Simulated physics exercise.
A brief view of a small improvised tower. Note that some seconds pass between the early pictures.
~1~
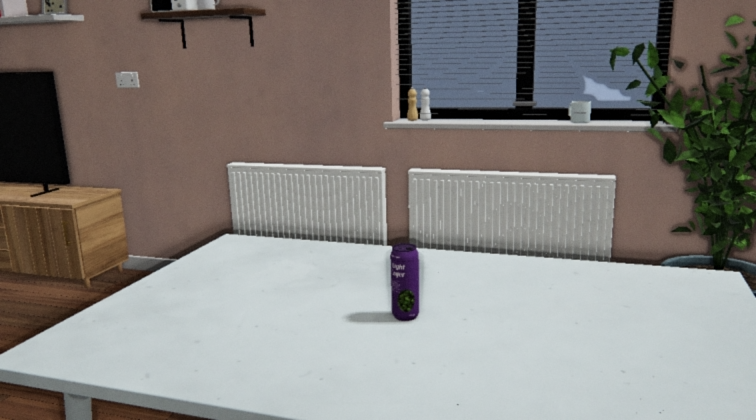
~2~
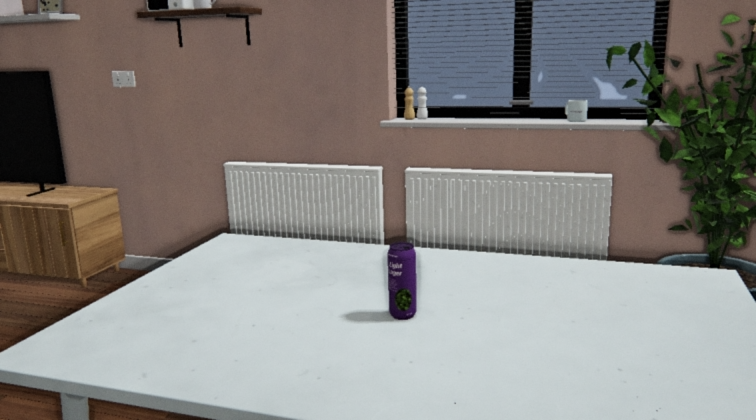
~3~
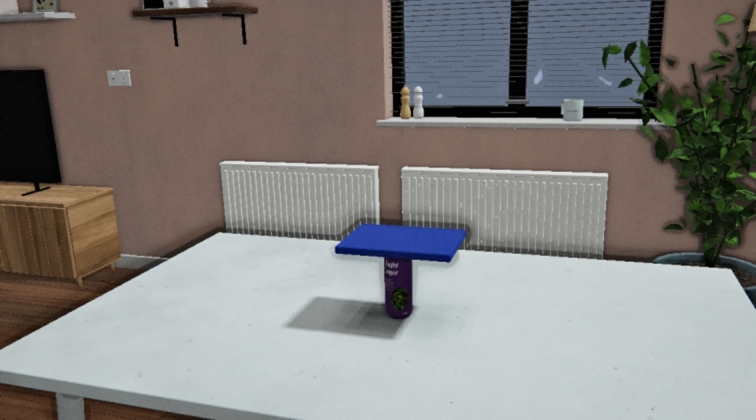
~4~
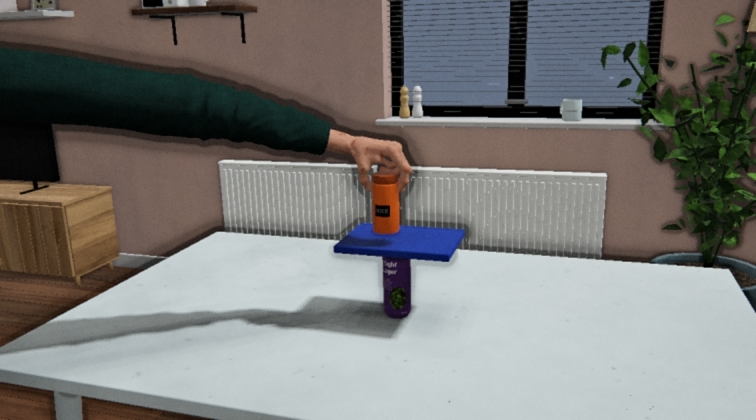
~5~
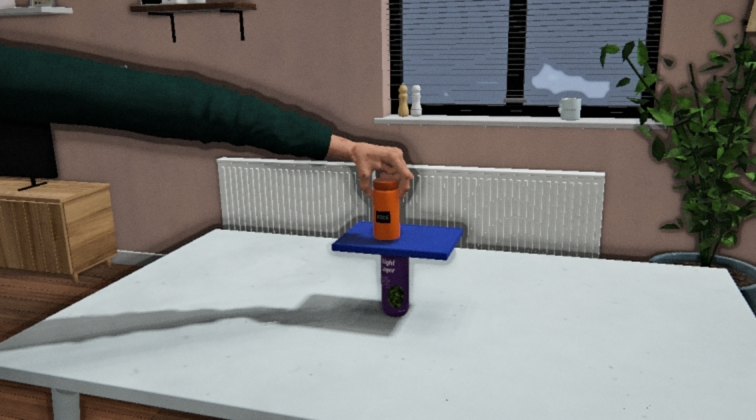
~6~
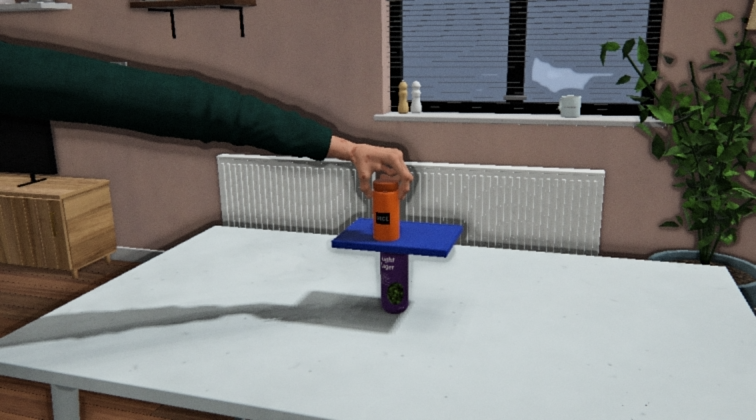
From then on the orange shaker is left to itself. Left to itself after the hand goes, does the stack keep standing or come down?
It keeps standing.
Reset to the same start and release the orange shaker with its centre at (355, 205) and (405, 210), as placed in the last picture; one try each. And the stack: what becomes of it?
Result of try one is that it stays stable, and of try two that it stays stable.
Then, 0.20 s on from there, no change.
Then, 0.40 s on from there, orange shaker resting near (386, 210).
In the end, all 3 unmoved. At the end, from the last picture's camera, orange shaker near (386, 210). The stack stays up.
